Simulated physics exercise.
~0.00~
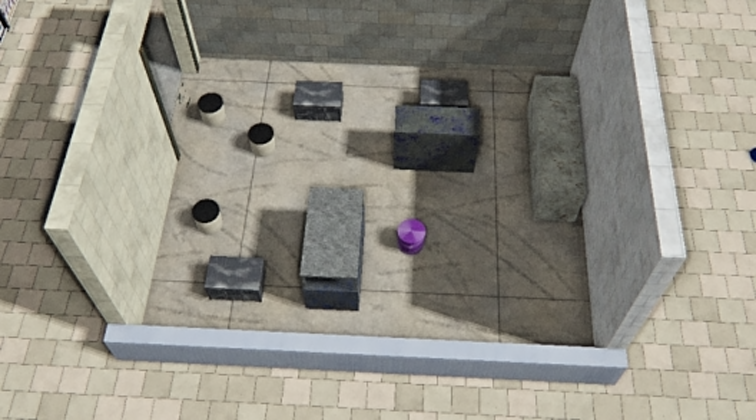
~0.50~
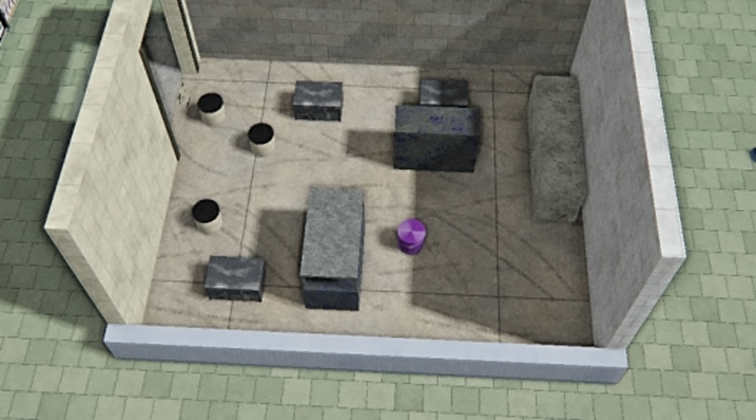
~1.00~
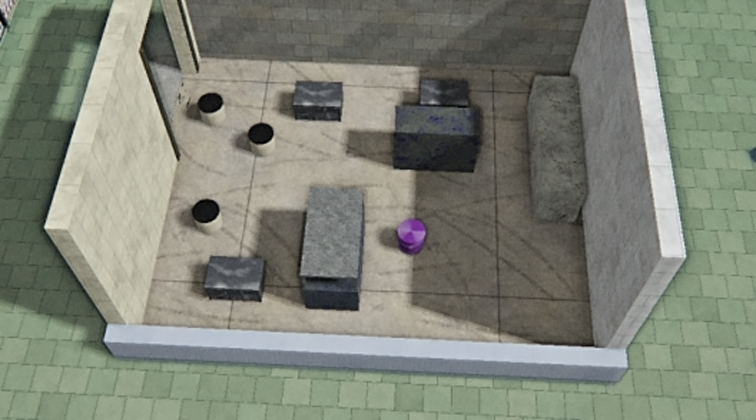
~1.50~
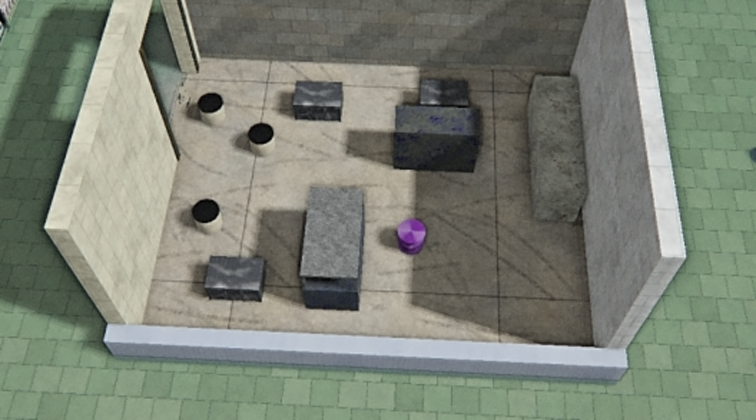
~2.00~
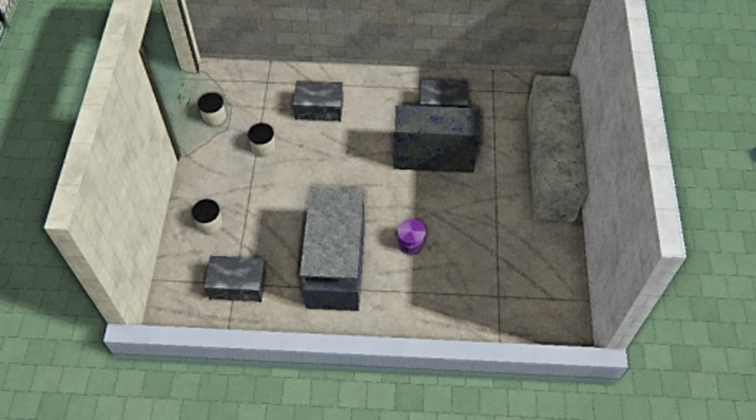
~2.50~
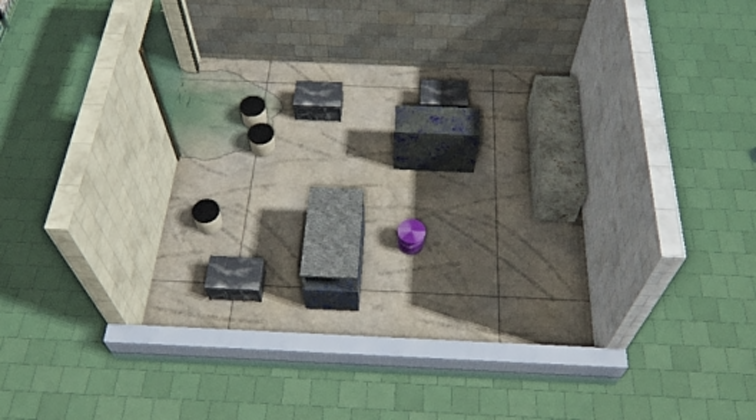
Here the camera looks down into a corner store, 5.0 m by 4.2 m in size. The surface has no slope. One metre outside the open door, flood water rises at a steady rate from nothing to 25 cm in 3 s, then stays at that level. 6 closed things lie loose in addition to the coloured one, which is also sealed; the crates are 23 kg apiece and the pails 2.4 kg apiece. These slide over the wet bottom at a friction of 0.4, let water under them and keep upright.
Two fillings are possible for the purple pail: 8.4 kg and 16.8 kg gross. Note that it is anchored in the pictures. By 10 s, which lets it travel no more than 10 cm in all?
Pick: The bigger mass.
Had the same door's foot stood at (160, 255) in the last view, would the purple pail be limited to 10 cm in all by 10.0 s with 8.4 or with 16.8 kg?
Note: The lighter mass keeps it.
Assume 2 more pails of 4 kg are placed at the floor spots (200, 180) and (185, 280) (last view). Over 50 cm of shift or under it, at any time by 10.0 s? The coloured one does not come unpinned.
Order as asked: Stays within / stays within.
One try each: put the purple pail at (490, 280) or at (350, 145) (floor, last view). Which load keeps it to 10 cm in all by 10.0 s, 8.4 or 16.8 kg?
At the first spot the heavier mass is required, at the second nothing offered works.
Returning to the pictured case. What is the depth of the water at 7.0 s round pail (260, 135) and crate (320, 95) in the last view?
About 5 and 12 cm.
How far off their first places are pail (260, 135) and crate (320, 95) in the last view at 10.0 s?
350 cm, 200 cm.
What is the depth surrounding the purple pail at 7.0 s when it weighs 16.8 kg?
Close to 6 cm deep.
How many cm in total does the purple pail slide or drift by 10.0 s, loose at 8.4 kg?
Around 50 centimetres in total.
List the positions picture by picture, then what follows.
In the first picture, the purple pail at (412, 231) rests on the ground; water covers 0.0 m2; 0 of 7 have shifted.
In the second picture, the purple pail at (412, 231) rests on the ground; water covers 0.0 m2; 0 of 7 have shifted.
In the third picture, the purple pail at (412, 231), on the bottom; water covers 0.0 m2; 0 of 7 have shifted.
In the fourth picture, the purple pail at (412, 231), on the bottom; 0.0 m2 under water; 0 of 7 have shifted.
In the fifth picture, the purple pail at (412, 231) rests on the ground; 0.4 m2 under water; 0 of 7 have shifted.
In the sixth picture, the purple pail at (412, 231) rests on the ground; 1.3 m2 under water; 1 of 7 have shifted.
After 3.5 s the purple pail would be 0 cm from its start with 8.4 kg and 0 cm from its start with 16.8 kg; 0 cm of water round it then.
After 4.5 s the purple pail would be 0 cm from its start with 8.4 kg and 0 cm from its start with 16.8 kg; 2 cm of water round it then.
After 7.0 s the purple pail would be 35 cm from its start with 8.4 kg and 0 cm from its start with 16.8 kg; 6 cm of water round it then.
After 10.0 s the purple pail would be 46 cm from its start with 8.4 kg and 0 cm from its start with 16.8 kg; 11 cm of water round it then.
